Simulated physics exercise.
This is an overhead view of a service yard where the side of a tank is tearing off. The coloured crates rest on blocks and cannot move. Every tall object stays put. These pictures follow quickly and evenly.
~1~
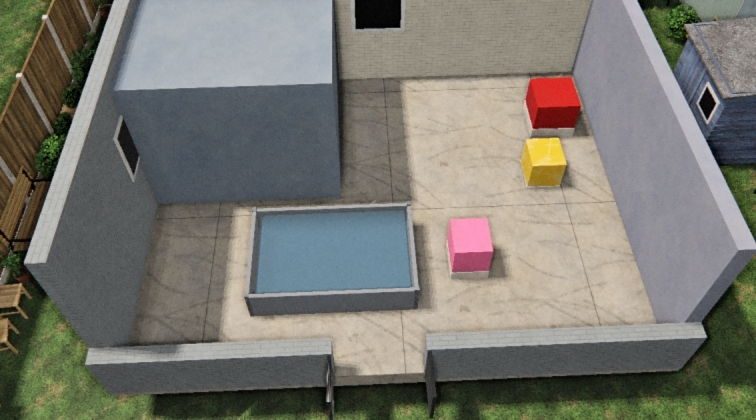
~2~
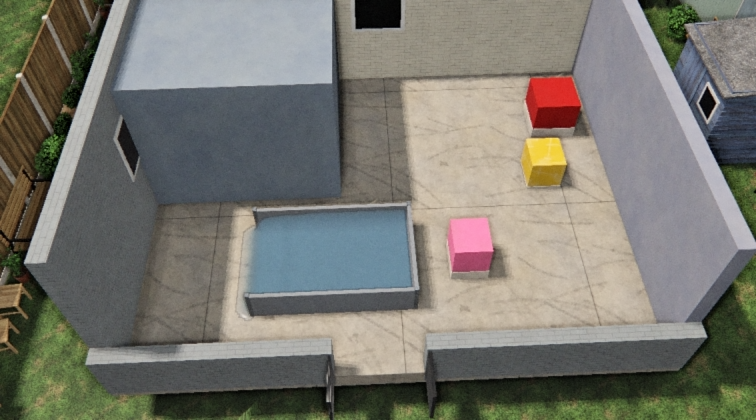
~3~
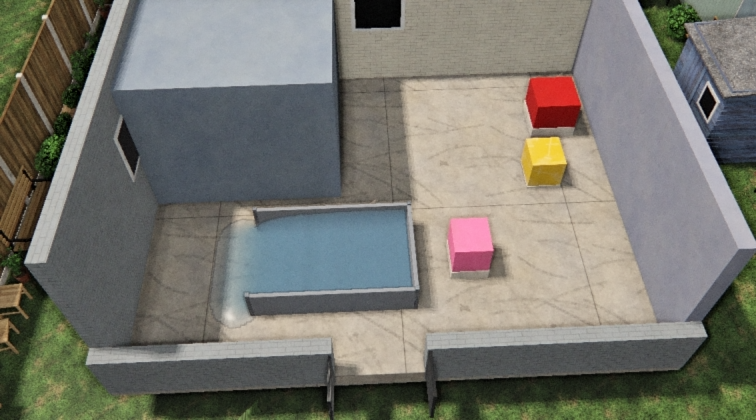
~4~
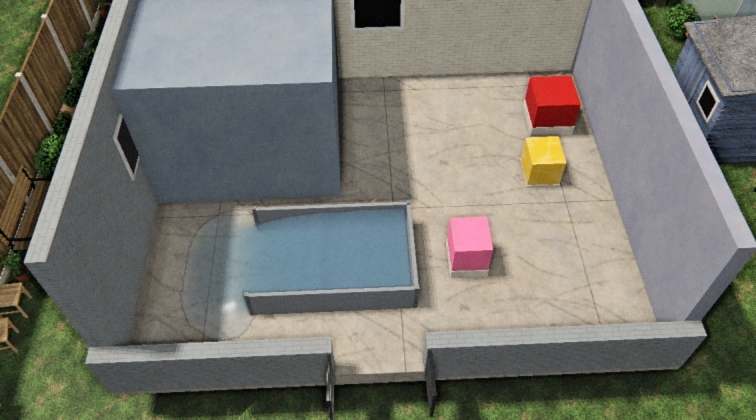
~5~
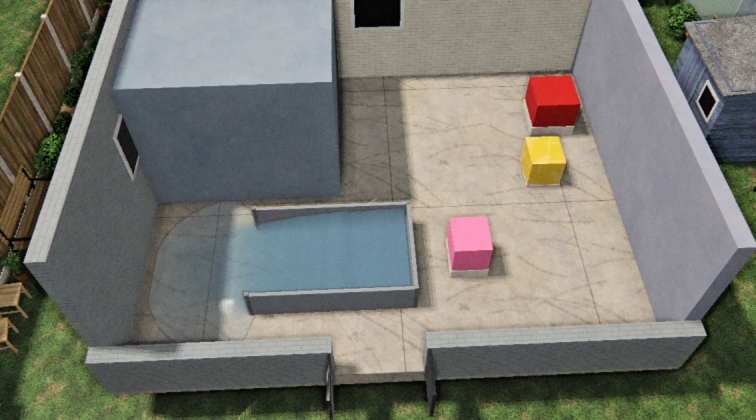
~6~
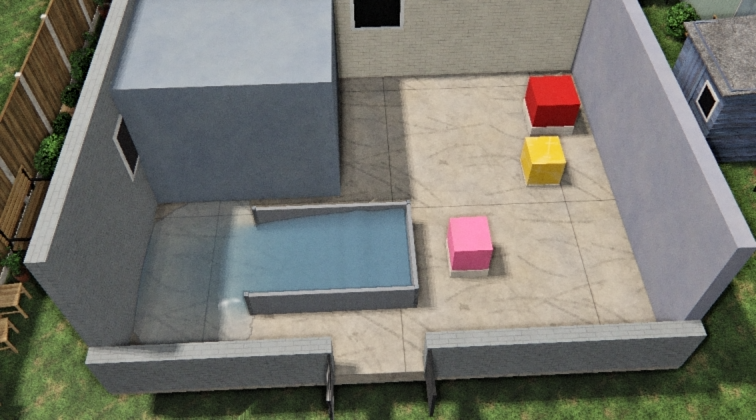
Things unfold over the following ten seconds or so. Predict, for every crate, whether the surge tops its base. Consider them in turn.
Pink crate: Kept safe, yellow crate: Reached by water, red crate: Kept safe.
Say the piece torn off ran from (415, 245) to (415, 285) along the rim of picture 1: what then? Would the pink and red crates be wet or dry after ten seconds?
Observed: Pink is doused; red stays clear.
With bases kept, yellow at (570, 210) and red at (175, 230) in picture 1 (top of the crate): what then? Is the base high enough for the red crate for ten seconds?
Within ten seconds the red crate is overtopped.
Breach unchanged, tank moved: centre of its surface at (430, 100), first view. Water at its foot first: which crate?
It is the crate marked pink.
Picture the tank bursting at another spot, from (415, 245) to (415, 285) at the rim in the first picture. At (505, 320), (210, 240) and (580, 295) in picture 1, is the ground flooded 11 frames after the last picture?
Going through them in turn: Reached by the flood, then still unsoaked, then reached by the flood.
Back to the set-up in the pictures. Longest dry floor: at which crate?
The answer here is the crate marked red.
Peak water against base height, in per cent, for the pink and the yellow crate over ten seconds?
30 %, then 190 %.
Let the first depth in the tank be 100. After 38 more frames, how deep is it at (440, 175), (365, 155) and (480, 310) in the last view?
I'd put them at close to 6 per cent, then 0 per cent, then 6 per cent.
A moment on, water covers 15 % of the floor; the pink crate not reached, the yellow crate not reached, the red crate not reached.
Next, water covers 15 % of the floor; the pink crate not reached, the yellow crate not reached, the red crate not reached.
Then, water covers 25 % of the floor; the pink crate not reached, the yellow crate not reached, the red crate not reached.
Later, water covers 65 % of the floor; the pink crate water round its plinth, the yellow crate water round its plinth, the red crate water round its plinth.
In the end, water covers 80 % of the floor; the pink crate stayed above the water, the yellow crate was topped, the red crate stayed above the water.
